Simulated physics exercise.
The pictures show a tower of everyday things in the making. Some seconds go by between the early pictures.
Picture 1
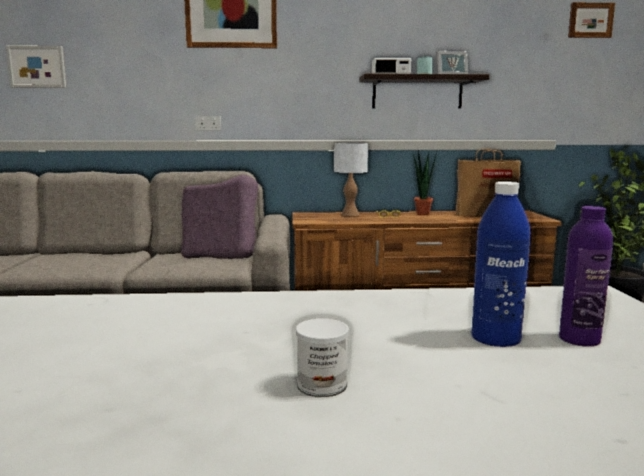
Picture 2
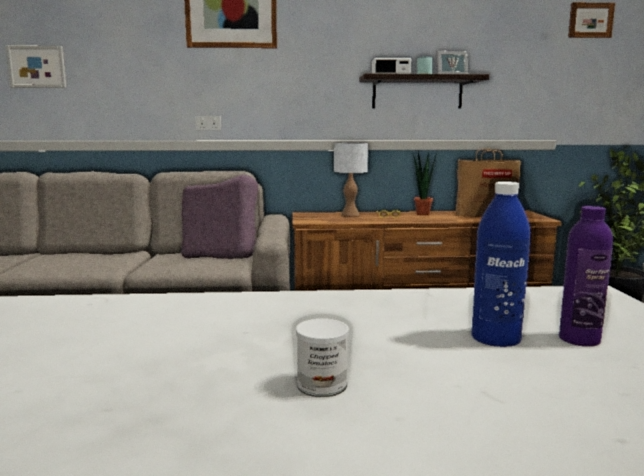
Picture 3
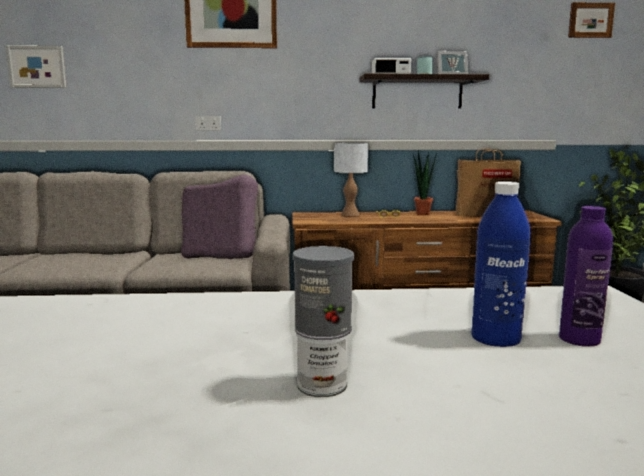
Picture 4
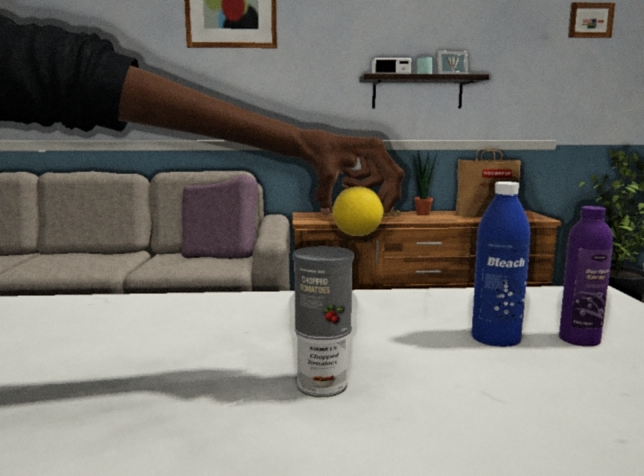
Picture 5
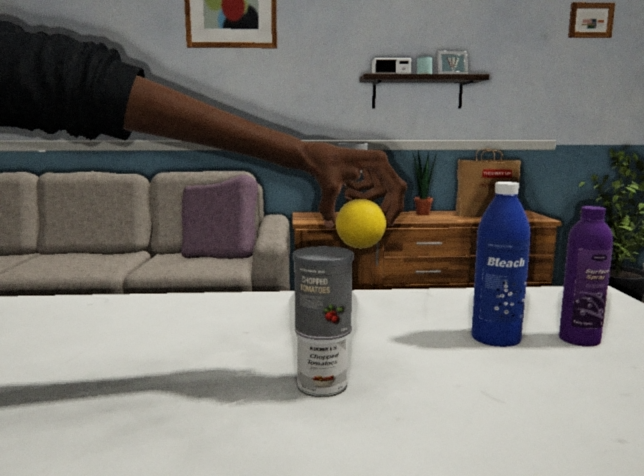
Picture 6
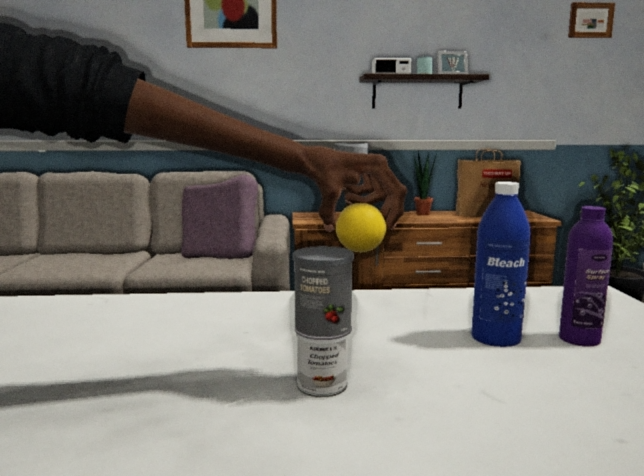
In a living room, a white tin stands on a pale tabletop, with a blue bleach bottle and a purple bottle to the right. A grey tin then appears stacked on top of it. An arm reaches in from the left, holding a yellow lemon above the stack, and lowers it slightly.
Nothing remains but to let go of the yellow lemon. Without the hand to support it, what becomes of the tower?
Not safe.
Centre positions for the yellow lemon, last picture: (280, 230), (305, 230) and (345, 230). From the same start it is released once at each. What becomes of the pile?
Well, on the first go it tumbles down, on the second it stays steady, and on the third it stays steady.
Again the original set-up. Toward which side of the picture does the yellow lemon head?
Its movement is toward the right.
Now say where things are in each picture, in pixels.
In the first frame, the last thing is not in view yet; purple bottle (586, 275).
In the second frame, the last thing is not in view yet; white tin (322, 357).
In the third frame, the last thing is not in view yet; purple bottle (586, 275).
The fourth frame shows coming down; yellow lemon (358, 212); white tin (322, 357).
The fifth frame shows set down, still held; yellow lemon (361, 224); purple bottle (586, 275).
The sixth frame shows set down, still held; yellow lemon (361, 228); white tin (322, 357).
Then, 0.30 s on from there, yellow lemon now fallen.
Then, 0.40 s on from there, things are still on the move.
In the end, fallen, yellow lemon; the other 4 unmoved. At the end, from the last picture's camera, yellow lemon near (412, 363). The pile gives way.
